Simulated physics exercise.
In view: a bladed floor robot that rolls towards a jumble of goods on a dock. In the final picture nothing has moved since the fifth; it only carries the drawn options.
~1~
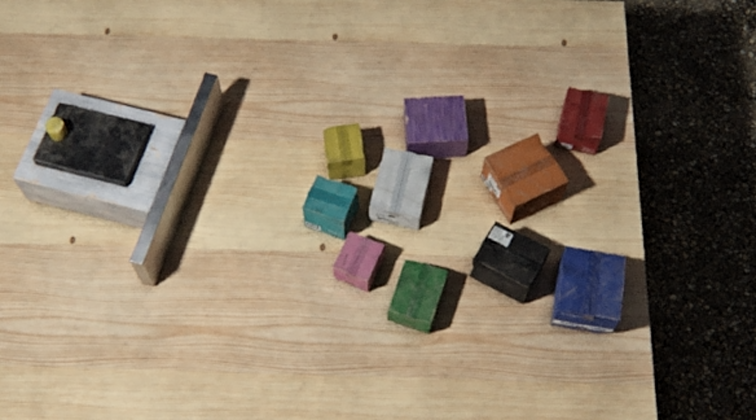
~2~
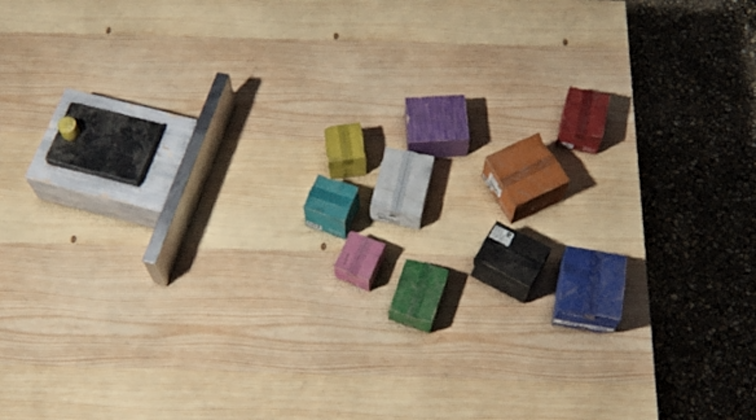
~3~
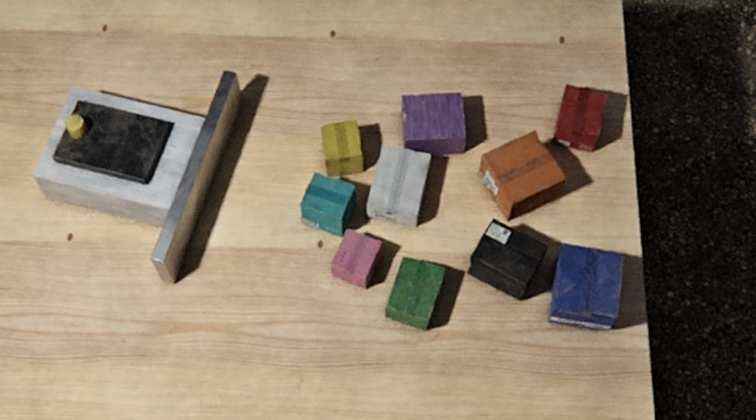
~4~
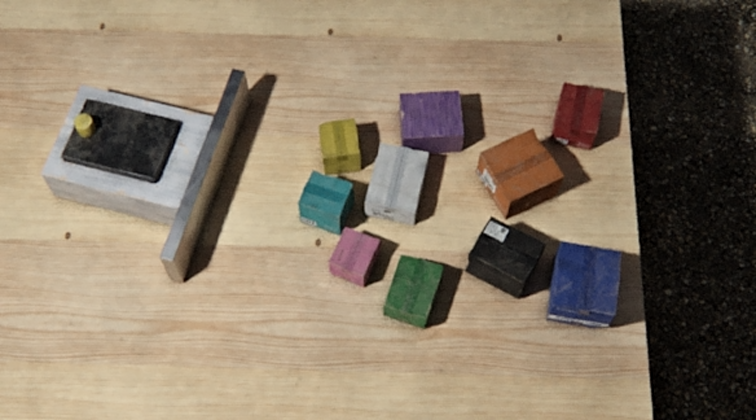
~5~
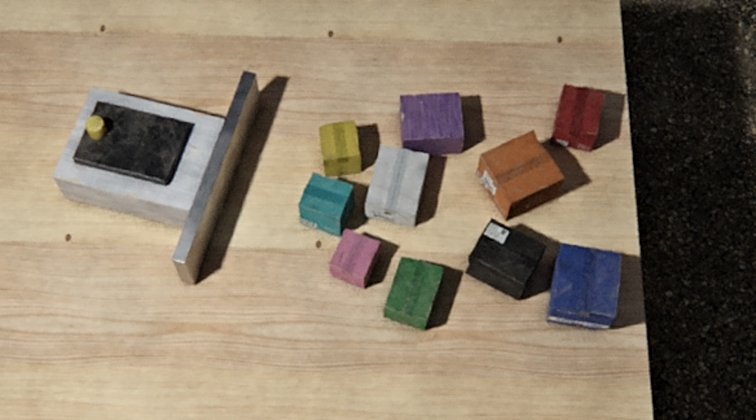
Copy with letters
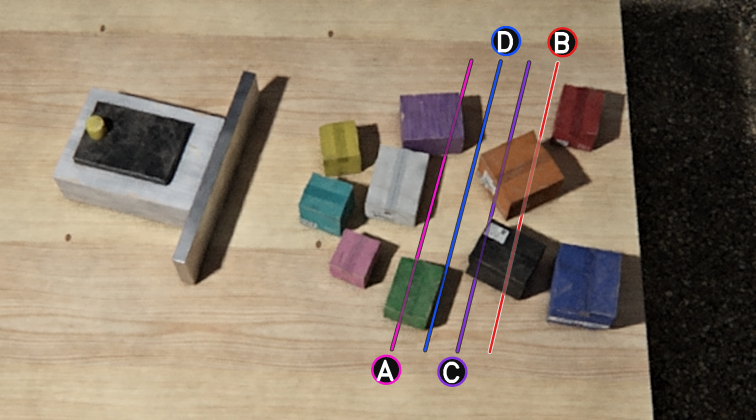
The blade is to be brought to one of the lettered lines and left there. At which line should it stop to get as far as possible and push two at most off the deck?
It can go as far as B.
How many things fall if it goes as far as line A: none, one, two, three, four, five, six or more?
The count is none.
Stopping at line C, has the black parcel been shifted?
Yes.
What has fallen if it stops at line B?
It is the orange parcel.
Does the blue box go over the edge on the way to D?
No.
On the marked copy, A at (434, 196); B at (526, 199); C at (496, 198); D at (466, 197).
Taking B. A third of the way, robot (250, 147); yellow box (365, 157); white box (406, 186).
Two thirds of the way, robot (362, 150); orange parcel (576, 194); white box (515, 190).
When it is over, robot (447, 152); orange parcel over the edge; blue box (642, 298); one fallen.
As for the rest, A is within the limit but short; C is within the limit but short; D is within the limit but short.
